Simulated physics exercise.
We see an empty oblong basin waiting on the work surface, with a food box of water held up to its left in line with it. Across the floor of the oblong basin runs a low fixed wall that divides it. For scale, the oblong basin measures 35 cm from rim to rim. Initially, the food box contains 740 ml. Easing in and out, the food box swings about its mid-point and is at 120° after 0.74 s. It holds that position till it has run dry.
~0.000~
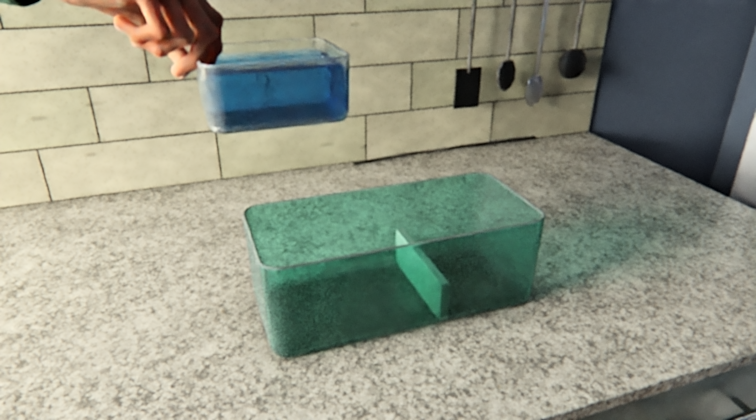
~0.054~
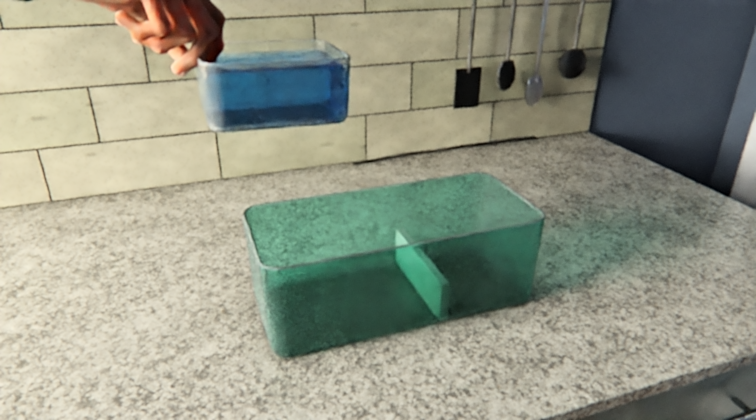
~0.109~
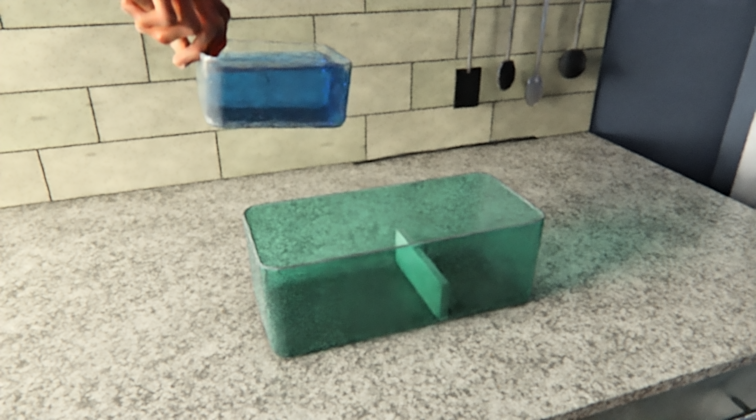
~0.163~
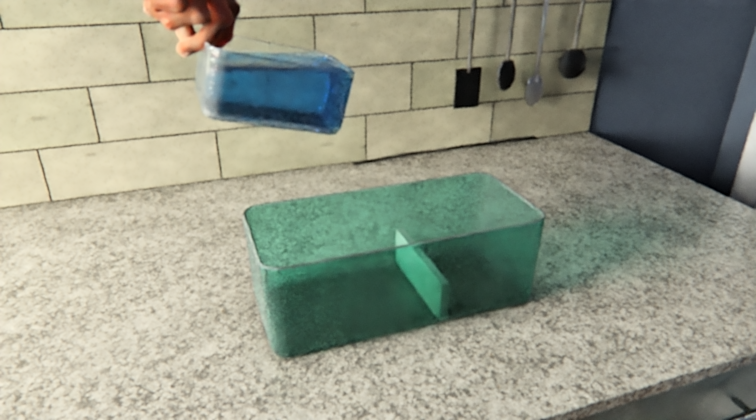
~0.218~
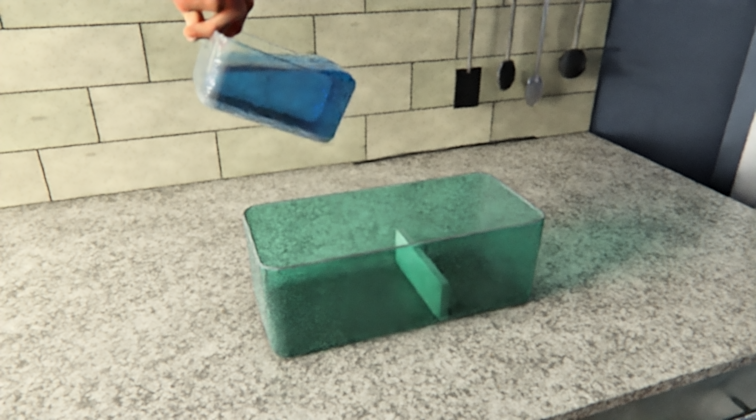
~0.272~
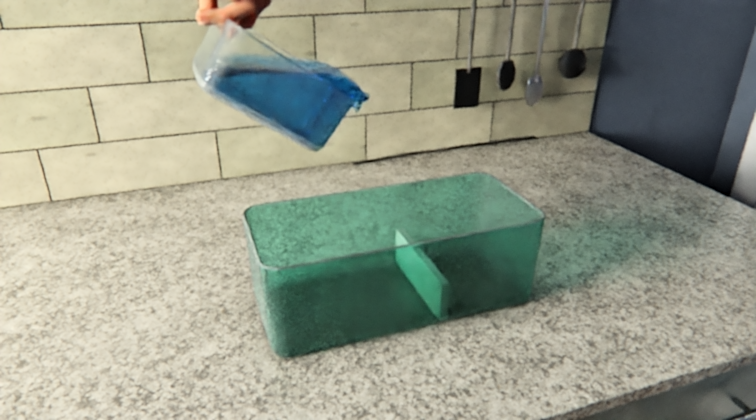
A hand-held clear box of blue water tilts steadily rightward above an empty green basin.
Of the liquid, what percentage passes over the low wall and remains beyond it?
The far part has about 5 per cent.
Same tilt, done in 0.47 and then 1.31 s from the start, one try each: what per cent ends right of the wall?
Some 10 and 15 per cent, in that order.
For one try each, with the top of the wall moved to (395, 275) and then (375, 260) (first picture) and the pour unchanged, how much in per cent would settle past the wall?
In order, 50 and 70 per cent.
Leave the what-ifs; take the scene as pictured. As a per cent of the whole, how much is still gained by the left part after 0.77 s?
Some 6 per cent.
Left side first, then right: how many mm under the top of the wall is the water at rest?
Left roughly 32 mm; right roughly 52 mm.
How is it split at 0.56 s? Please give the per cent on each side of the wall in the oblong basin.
I'd say some 44 in a hundred on the left and 2 on the right.
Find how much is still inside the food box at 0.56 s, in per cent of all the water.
Close to 10 percent of the liquid remains at that time.
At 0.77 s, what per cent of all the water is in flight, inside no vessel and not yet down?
Something like 10 per cent is in the air then.
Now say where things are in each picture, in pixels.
It leans 0°; its right rim is at (336, 49); the water meets the walls at (200, 65) and (333, 56); the oblong basin's rim runs from (251, 238) to (516, 194); the wall's top is at (421, 255), in the first picture.
It leans 2°; its right rim is at (337, 51); the water meets the walls at (201, 64) and (334, 57), in the second picture.
It leans 6°; its right rim is at (339, 56); the water meets the walls at (202, 62) and (335, 59), in the third picture.
It leans 14°; its right rim is at (341, 65); the water meets the walls at (203, 62) and (338, 61), in the fourth picture.
It leans 24°; its right rim is at (342, 78); the water meets the walls at (204, 62) and (340, 69); 3 per cent is over the edge, in the fifth picture.
It leans 36°; its right rim is at (341, 92); the water meets the walls at (200, 61) and (326, 75); 10 per cent is over the edge, in the sixth picture.
After 0.56 s the tilt is 104° and 9 per cent is still to pour, 44 is left of the wall and 2 right of it.
After 0.77 s the tilt is 120° and 0 per cent is still to pour, 83 is left of the wall and 2 right of it.
After 1.00 s the tilt is 120° and 0 per cent is still to pour, 89 is left of the wall and 5 right of it.
After 1.24 s the tilt is 120° and 0 per cent is still to pour, 88 is left of the wall and 5 right of it.
In the end 88 per cent lies left of the wall, 5 right of it and 6 outside.
